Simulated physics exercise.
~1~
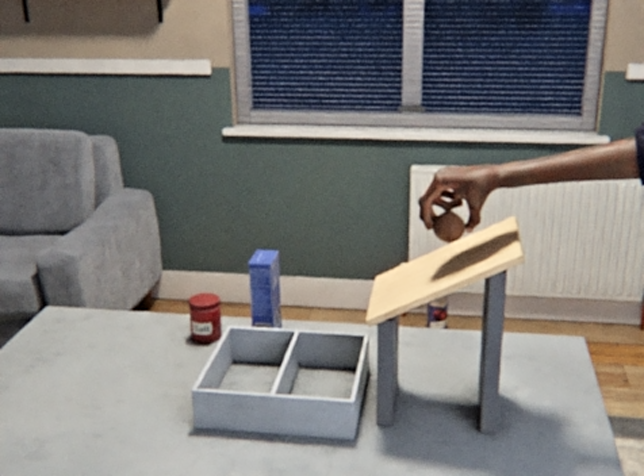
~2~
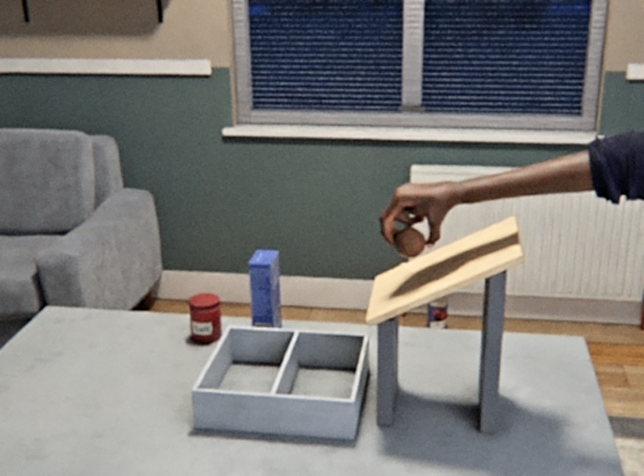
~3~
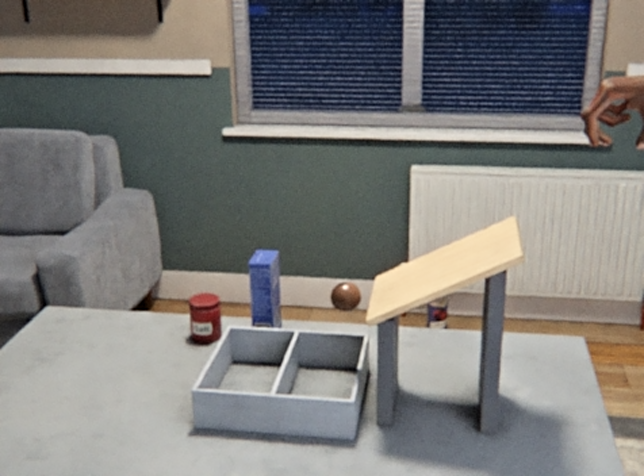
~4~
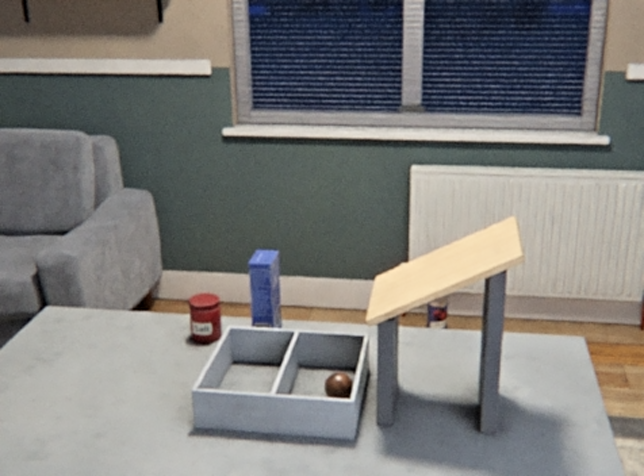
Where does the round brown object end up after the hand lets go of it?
It comes to rest in the right bay of the tray, the one nearer the slanted board.
